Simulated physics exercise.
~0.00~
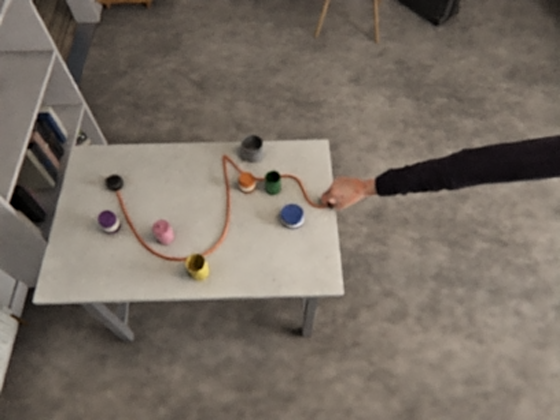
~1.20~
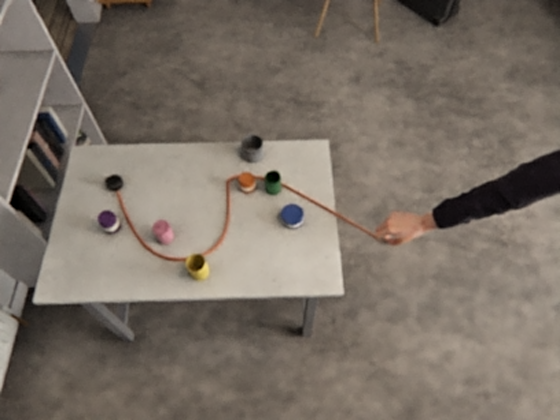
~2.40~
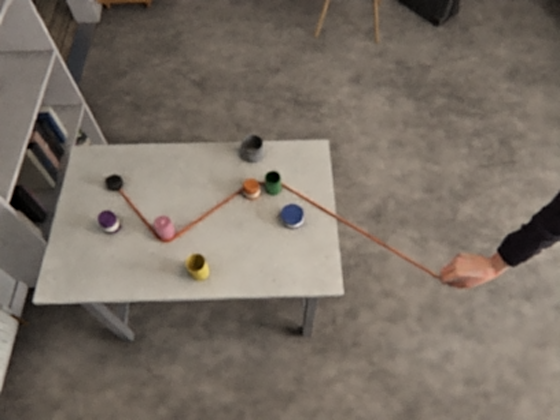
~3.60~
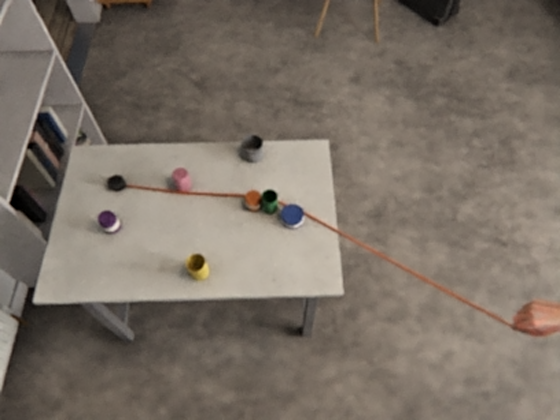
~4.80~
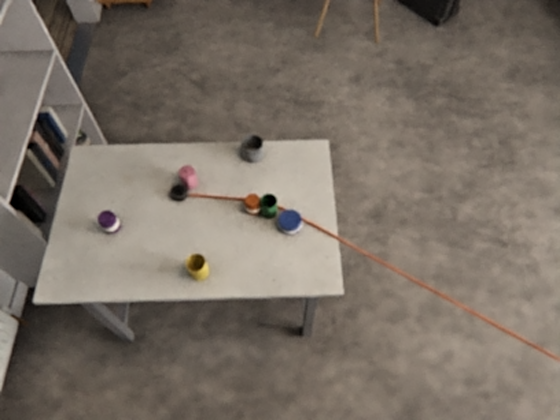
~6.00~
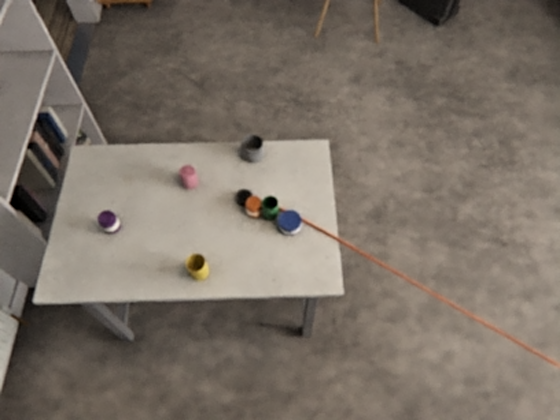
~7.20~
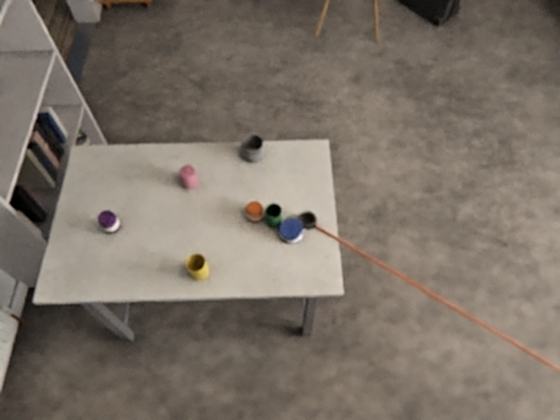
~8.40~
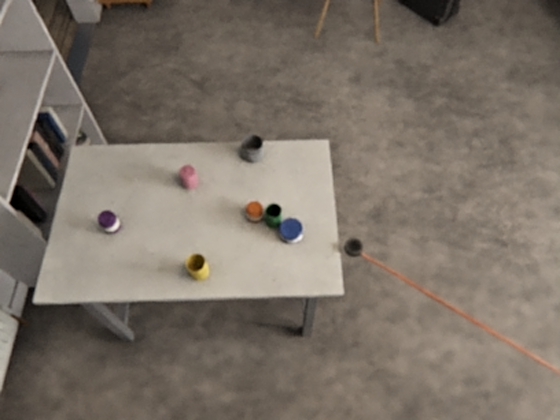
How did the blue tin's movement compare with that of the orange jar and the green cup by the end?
The blue tin shifted only a moderate way, while the orange jar and the green cup were both dragged farther from where they began, though all three stayed on the table.
A hand pulled an orange cord to the right across a table of small containers, sweeping the pink pot toward the back and nudging the orange, green and blue ones, until the black pad on its end slid off the right edge.
